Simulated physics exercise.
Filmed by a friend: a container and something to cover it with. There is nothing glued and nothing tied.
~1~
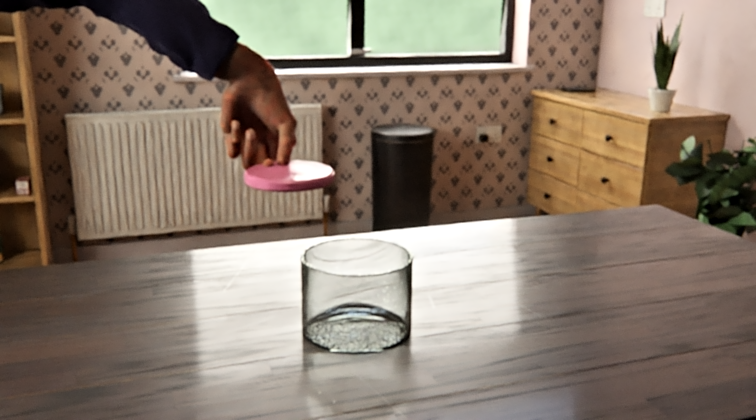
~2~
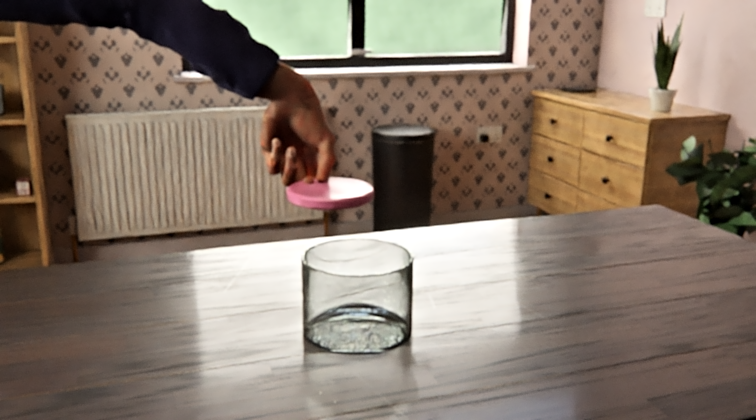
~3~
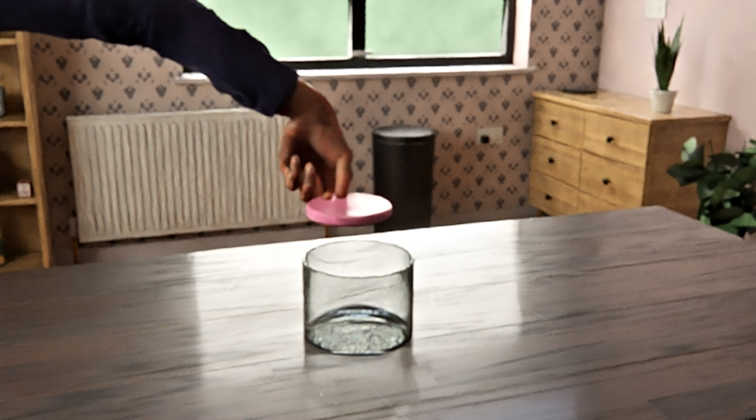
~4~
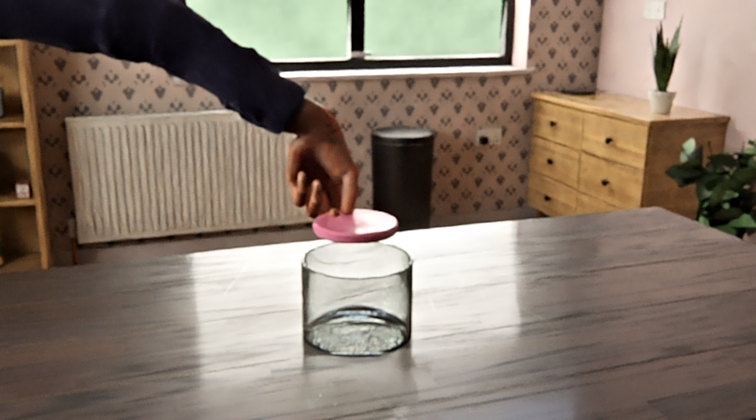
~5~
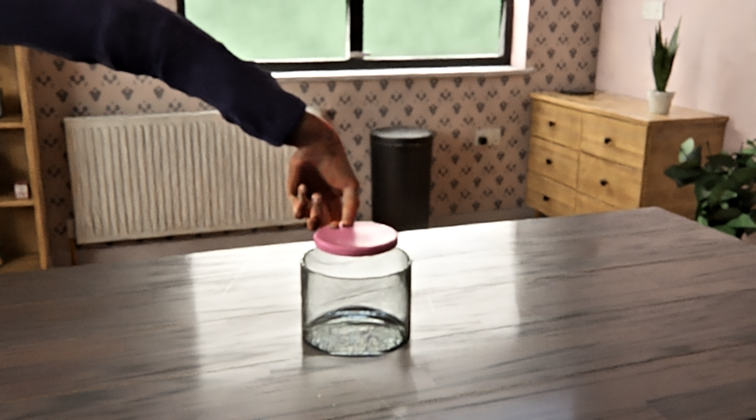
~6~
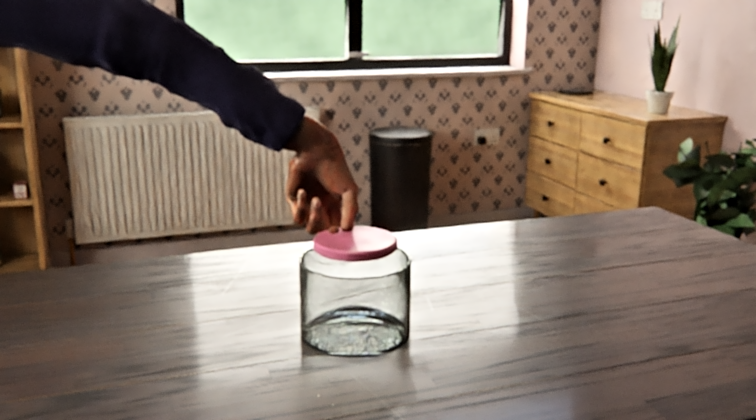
A hand in a dark sleeve carried a pink lid to the right and down toward a clear glass container on a wooden table, then set it on top, fingers still touching it.
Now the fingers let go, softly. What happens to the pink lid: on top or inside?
In the end the pink lid slips past the rim.
Then, 0.12 s after the last picture, pink lid moved a little near (355, 265).
Then, 0.18 s after the last picture, pink lid falling near (355, 308).
Then, 0.24 s after the last picture, pink lid down below near (355, 317).
At rest, the pink lid falls in, near (355, 325).
